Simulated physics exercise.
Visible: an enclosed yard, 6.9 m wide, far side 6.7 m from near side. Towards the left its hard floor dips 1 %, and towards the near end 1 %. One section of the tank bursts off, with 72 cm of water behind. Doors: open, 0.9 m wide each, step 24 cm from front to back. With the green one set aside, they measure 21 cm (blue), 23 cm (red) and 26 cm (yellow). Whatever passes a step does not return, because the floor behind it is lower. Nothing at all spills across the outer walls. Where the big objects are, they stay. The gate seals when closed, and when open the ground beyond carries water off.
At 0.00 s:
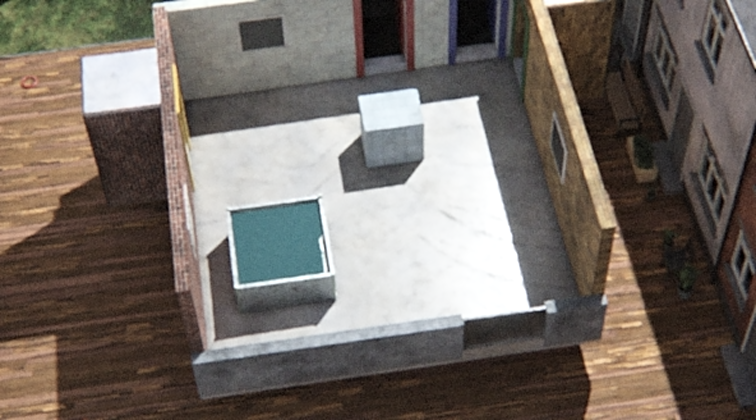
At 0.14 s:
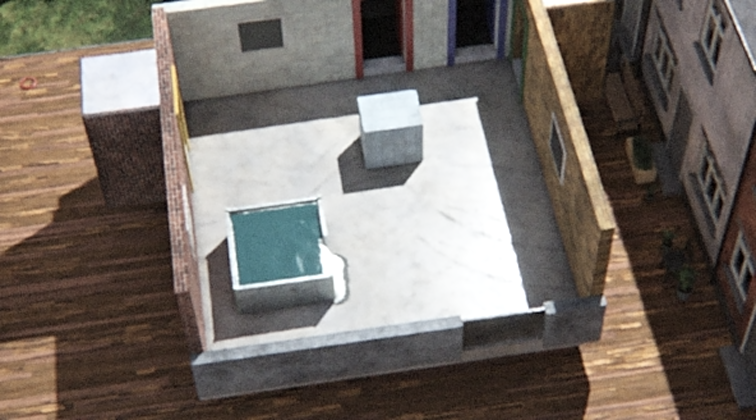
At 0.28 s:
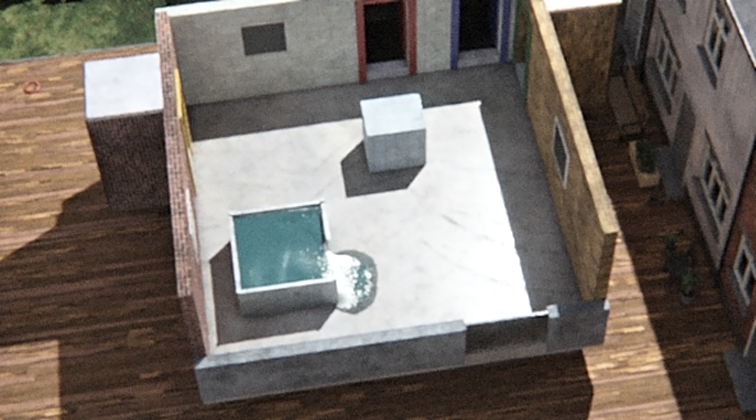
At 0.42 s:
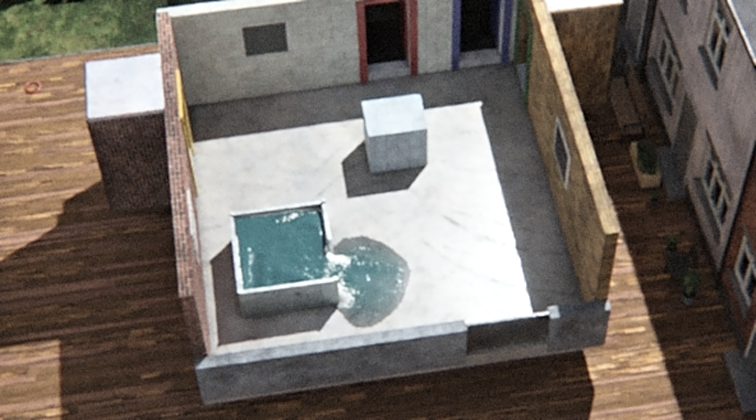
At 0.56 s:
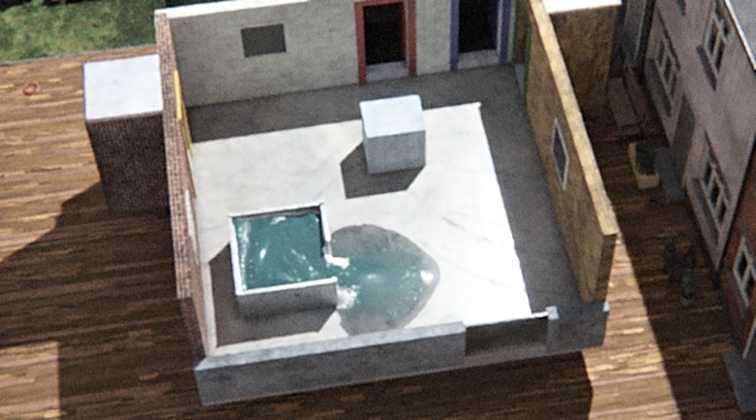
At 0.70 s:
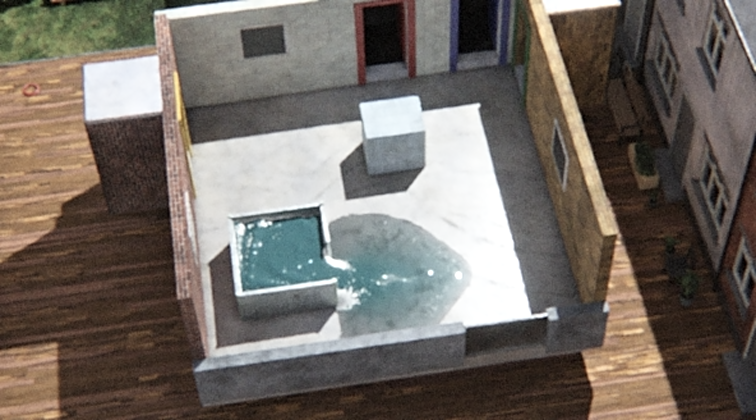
In this clip, water bursts from the right side of a square tank in a walled yard, splashes onto the pale floor and spreads rightward in a widening, rounded pool, while the pale block behind it stays still.
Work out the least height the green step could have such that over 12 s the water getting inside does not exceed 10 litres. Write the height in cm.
The least height is about 6 cm.
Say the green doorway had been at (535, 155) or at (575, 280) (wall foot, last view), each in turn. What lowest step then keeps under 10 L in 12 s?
You'd want about 6.5 cm there first, then about 23 cm.
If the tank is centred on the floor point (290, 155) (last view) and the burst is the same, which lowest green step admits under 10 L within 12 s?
Then roughly 9.0 cm.
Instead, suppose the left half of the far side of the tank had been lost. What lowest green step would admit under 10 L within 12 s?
It needs to be about 13.0 cm high.
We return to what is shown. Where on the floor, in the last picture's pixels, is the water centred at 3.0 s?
The water is centred around (412, 270) in the last picture's pixels.
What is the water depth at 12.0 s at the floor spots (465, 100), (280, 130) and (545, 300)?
Depths in order: 4 / 2 / 4 cm.
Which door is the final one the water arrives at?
I'd say the yellow door.
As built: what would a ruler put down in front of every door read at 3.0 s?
Lab note, cm: Yellow 0; green 0; red 0; blue 0.
After 1.4 s water covers 30 % of the floor, deepest (36 cm) near (340, 290); it has not reached the green door.
After 3.0 s water covers 45 % of the floor, deepest (31 cm) near (541, 309); it has not reached the green door.
After 12.0 s water covers 95 % of the floor, deepest (12 cm) near (205, 302); 3 cm at the green door, 0 litres in over its 16 cm step.
At the green door as built, the water arrived by 3.3 s and peaked near 8 cm at 7.4 s.
Run again over the same 12 s with other heights there, 13 litres in over 5.5 cm, 7 litres over 6.5 cm. The limit of 10 litres is kept from about 6 cm up.
